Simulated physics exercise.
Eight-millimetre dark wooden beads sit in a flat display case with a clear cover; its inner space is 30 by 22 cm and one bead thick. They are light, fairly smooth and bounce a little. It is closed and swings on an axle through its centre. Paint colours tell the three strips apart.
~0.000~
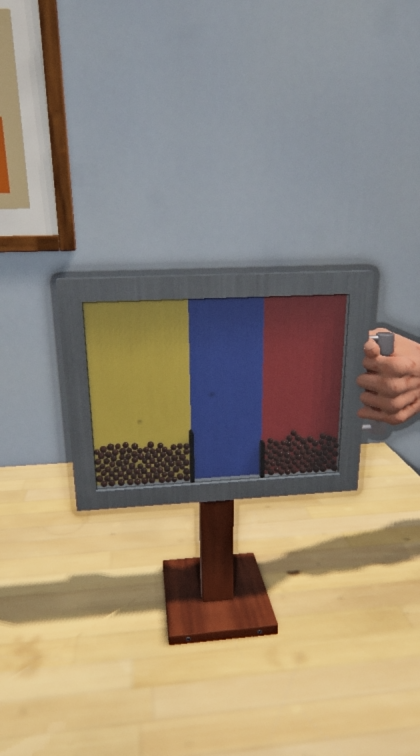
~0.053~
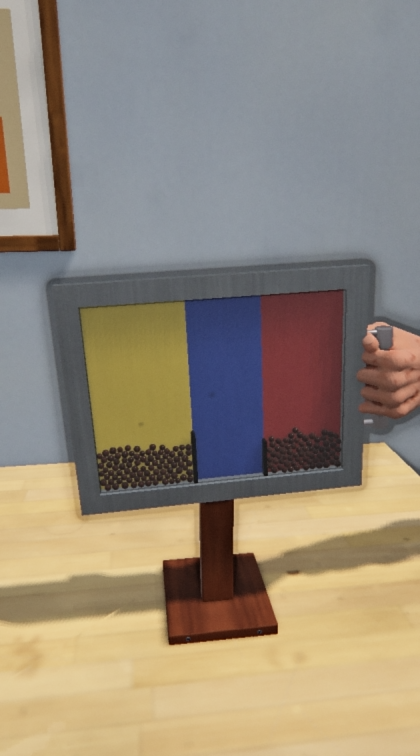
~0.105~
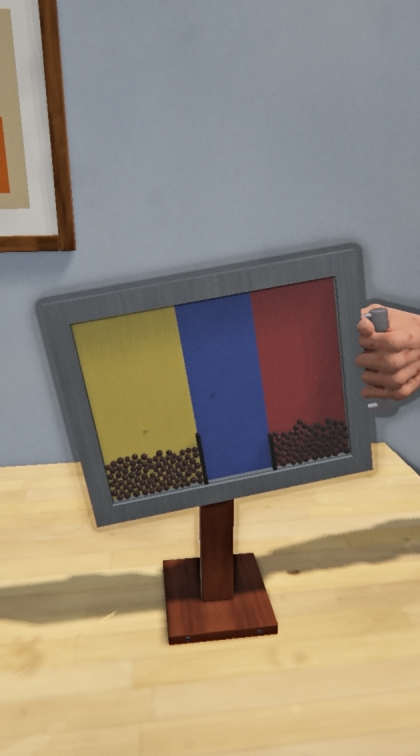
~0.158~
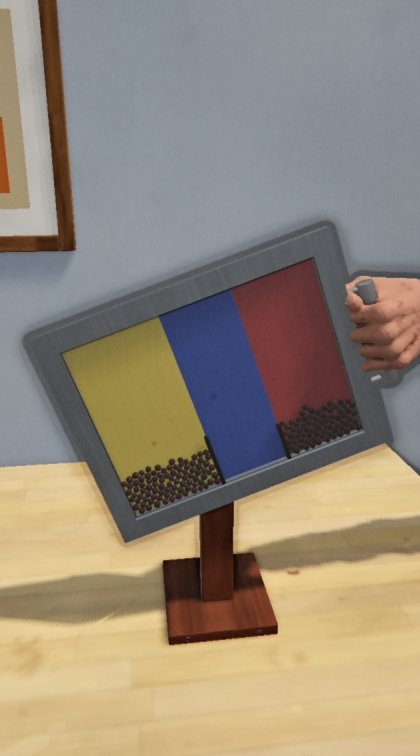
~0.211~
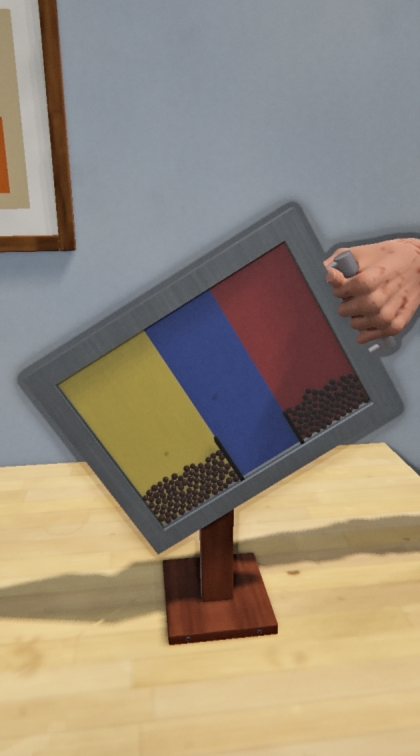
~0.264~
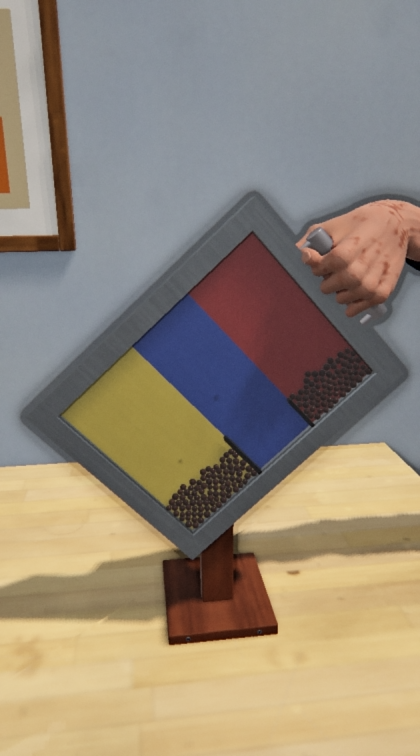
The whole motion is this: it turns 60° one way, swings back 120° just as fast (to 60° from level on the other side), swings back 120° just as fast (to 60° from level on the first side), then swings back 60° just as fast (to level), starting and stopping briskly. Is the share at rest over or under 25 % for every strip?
Red: Over; blue: Under; yellow: Over 25 %.
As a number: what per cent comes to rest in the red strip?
About 30 per cent.
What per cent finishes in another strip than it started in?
About 20 per cent.
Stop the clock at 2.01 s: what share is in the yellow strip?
About 50 per cent.
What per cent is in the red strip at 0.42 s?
About 45 per cent.
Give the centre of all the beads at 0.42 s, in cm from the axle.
About 7 cm right and 5 cm below.
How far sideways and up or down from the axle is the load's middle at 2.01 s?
Some 2 cm right and 9 cm below.
After 0.42 s, it stands 60° anticlockwise; the beads' middle is 7 cm right of and 5 cm below the centre; red 45 %, yellow 55 %.
After 2.01 s, it stands 30° anticlockwise; the beads' middle is 2 cm right of and 9 cm below the centre; red 30 %, blue 20 %, yellow 50 %.
After 2.22 s, it stands level; the beads' middle is 3 cm left of and 9 cm below the centre; red 30 %, blue 20 %, yellow 50 %.
At rest by 2.7 s, it stands level; red 30 %, blue 20 %, yellow 50 %.
